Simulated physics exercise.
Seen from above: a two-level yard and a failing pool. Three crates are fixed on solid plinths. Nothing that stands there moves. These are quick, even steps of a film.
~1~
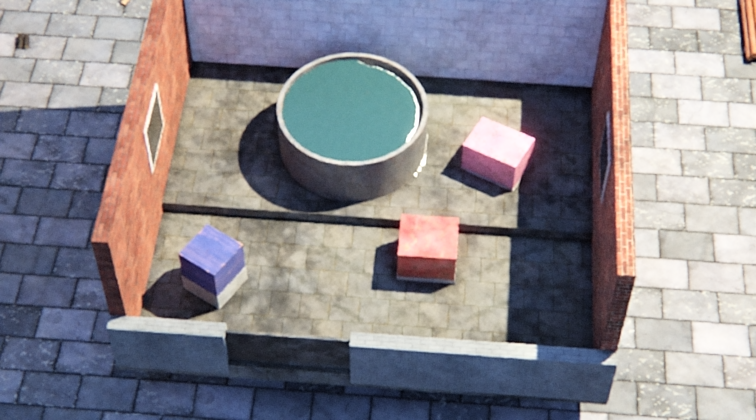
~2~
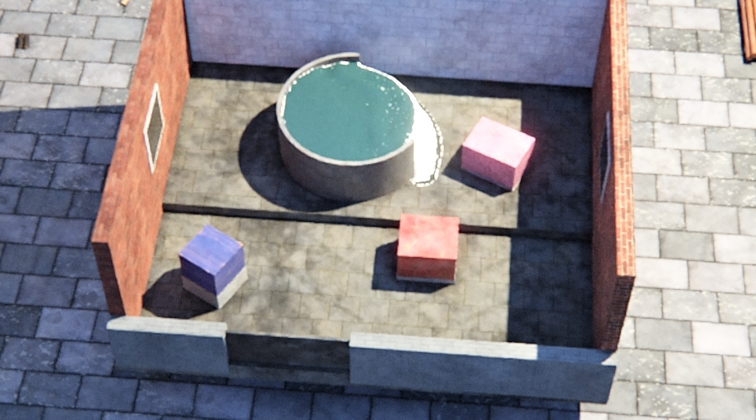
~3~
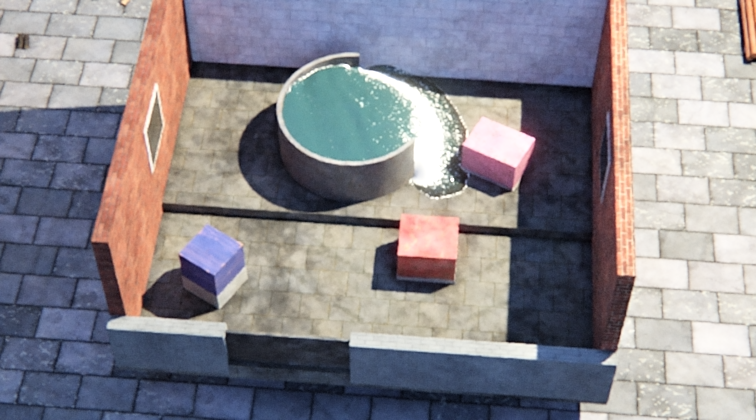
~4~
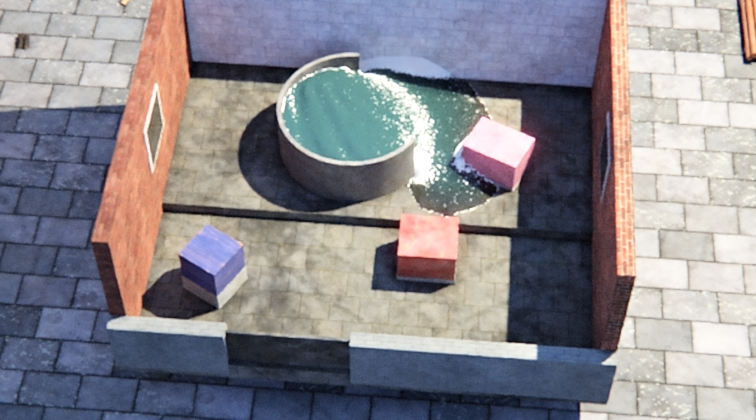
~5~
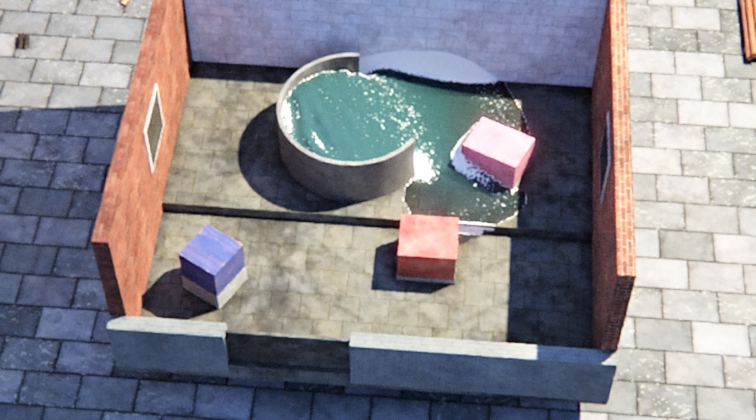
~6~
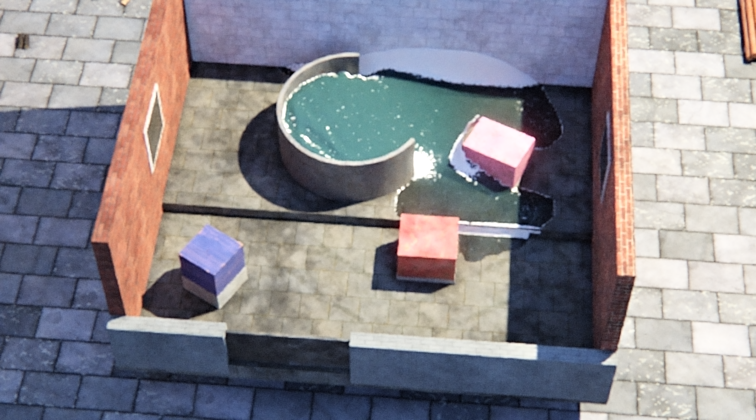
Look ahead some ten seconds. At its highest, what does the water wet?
One by one: The pink crate is wetted; the red crate is wetted; the blue crate escapes dry.
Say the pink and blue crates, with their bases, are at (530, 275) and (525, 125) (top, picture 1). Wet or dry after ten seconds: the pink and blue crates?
In short: The pink crate is soaked; the blue crate is topped.
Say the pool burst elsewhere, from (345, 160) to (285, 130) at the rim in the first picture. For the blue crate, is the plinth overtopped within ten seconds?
Blue crate gets wet.
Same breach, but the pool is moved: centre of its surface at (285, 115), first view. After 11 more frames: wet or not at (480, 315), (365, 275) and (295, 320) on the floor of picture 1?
In that order: Clear, free of water, free of water.
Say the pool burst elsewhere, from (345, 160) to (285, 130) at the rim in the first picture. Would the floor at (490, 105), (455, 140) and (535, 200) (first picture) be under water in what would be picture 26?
One after the other: Clear, clear, free of water.
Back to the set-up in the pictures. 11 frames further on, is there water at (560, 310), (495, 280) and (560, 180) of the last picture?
In turn: Under water, covered, awash.
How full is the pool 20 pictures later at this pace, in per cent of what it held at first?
About 16 per cent.
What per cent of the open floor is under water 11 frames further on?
Some 50 per cent.
A moment on, water covers 35 % of the floor; the pink crate water round its plinth, the red crate water round its plinth, the blue crate not reached.
Next, water covers 50 % of the floor; the pink crate water round its plinth, the red crate water round its plinth, the blue crate not reached.
Then, water covers 65 % of the floor; the pink crate water round its plinth, the red crate water round its plinth, the blue crate not reached.
Later, water covers 95 % of the floor; the pink crate water round its plinth, the red crate water round its plinth, the blue crate water round its plinth.
In the end, water covers 95 % of the floor; the pink crate was topped, the red crate was topped, the blue crate stayed above the water.
